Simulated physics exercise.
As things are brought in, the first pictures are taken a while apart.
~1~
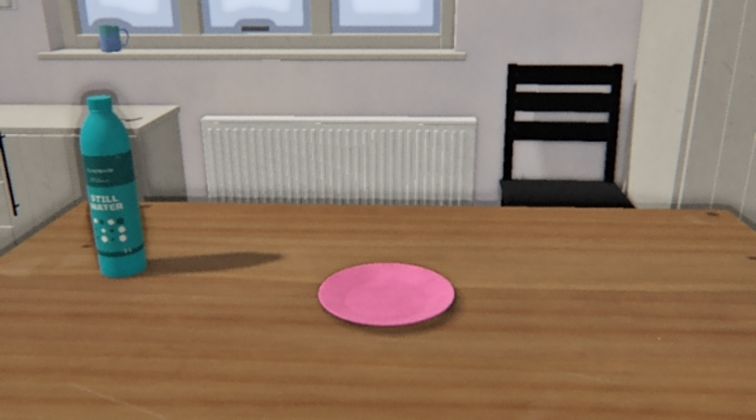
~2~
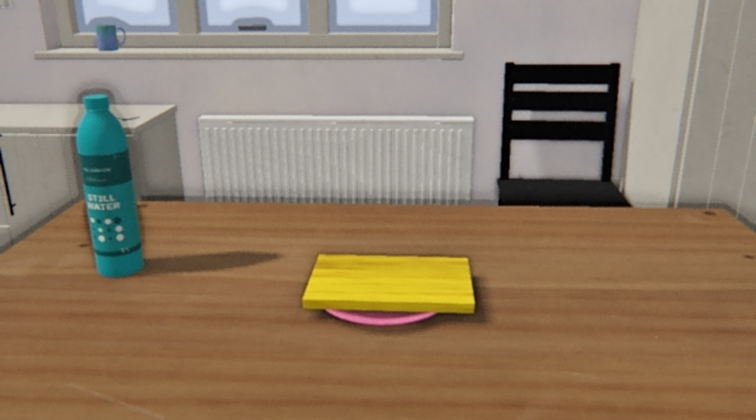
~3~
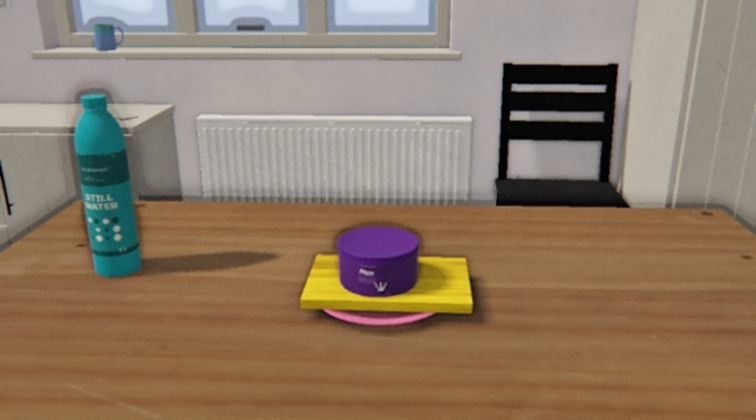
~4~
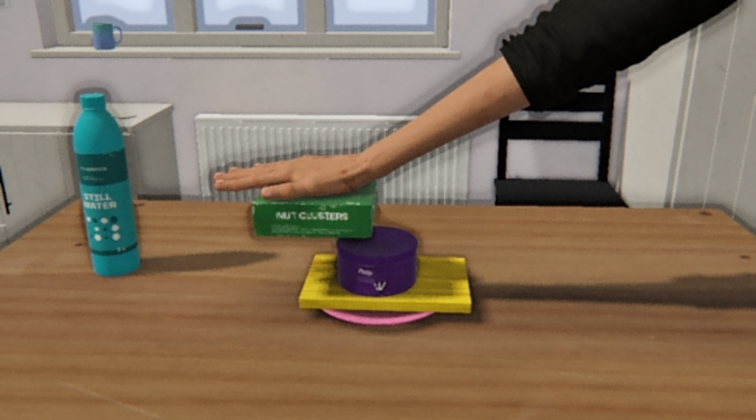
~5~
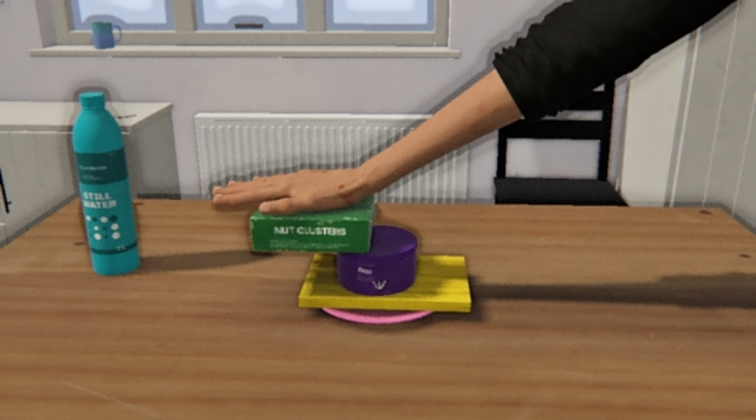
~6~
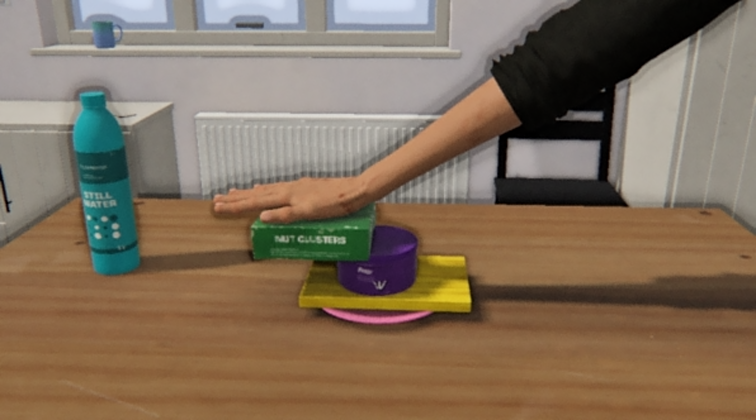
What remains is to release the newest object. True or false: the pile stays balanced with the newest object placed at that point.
False.
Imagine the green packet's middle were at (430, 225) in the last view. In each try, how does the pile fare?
It collapses.
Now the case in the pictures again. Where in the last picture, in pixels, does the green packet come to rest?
End position in the final view: Approximately (194, 281).
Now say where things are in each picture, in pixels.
In the first frame, the last thing is not in view yet; turquoise bottle (112, 188).
In the second frame, the last thing is not in view yet.
In the third frame, the last thing is not in view yet; turquoise bottle (107, 187).
In the fourth frame, still above its spot; green packet (321, 201).
In the fifth frame, still above its spot; green packet (318, 215); turquoise bottle (105, 185).
In the sixth frame, in place under the hand; green packet (319, 223).
Then, 0.50 s past the last view, green packet now fallen.
Then, 0.90 s past the last view, things are still on the move.
Finally, fallen, green packet; the other 4 still in place. Final places as the last picture's camera would see them, green packet near (194, 281). The pile gives way.
